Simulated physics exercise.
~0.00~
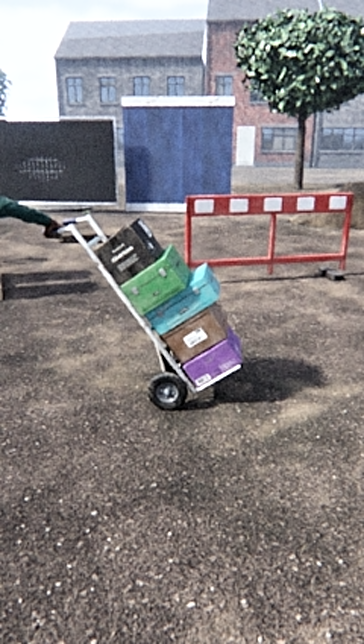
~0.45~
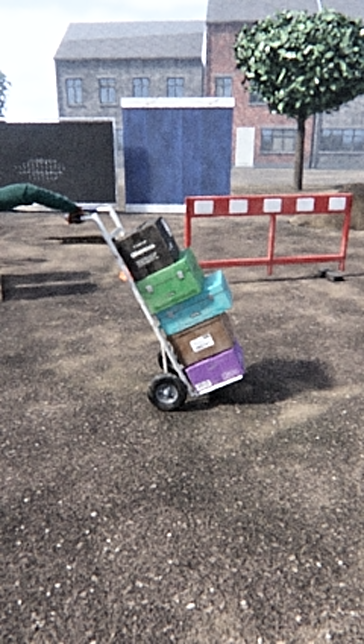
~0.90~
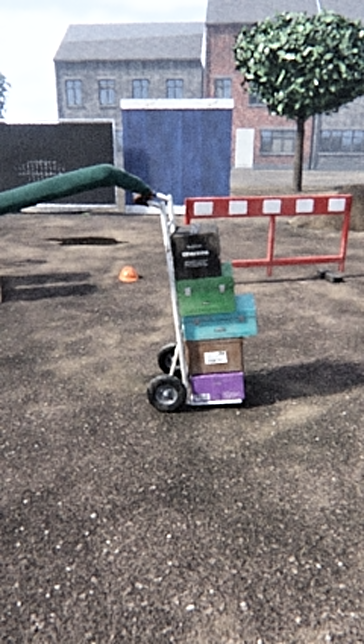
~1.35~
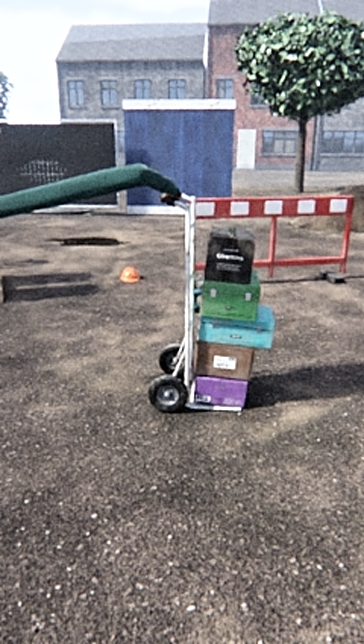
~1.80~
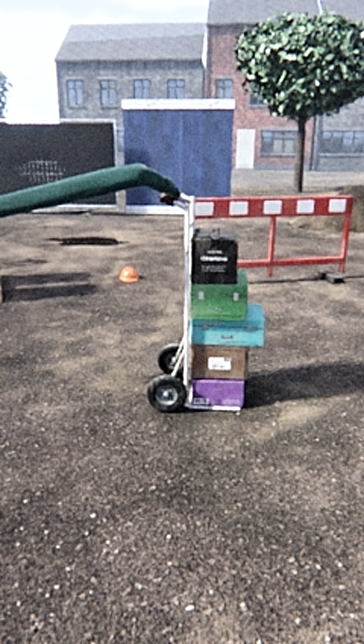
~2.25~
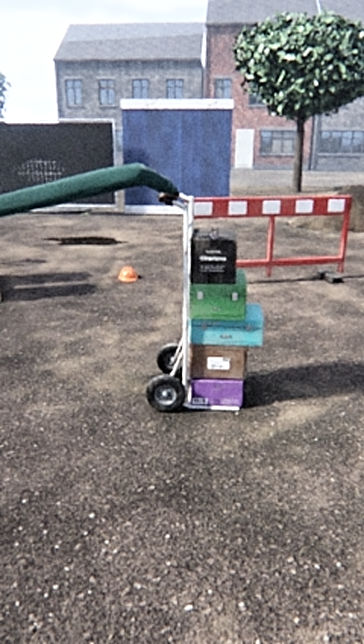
A two-wheeled barrow truck stacked with five boxes, leaning back to the left, is tipped upright by a green-sleeved arm on a paved yard; the upper boxes rock slightly to the right, then settle back, and the whole stack stays standing on the truck.
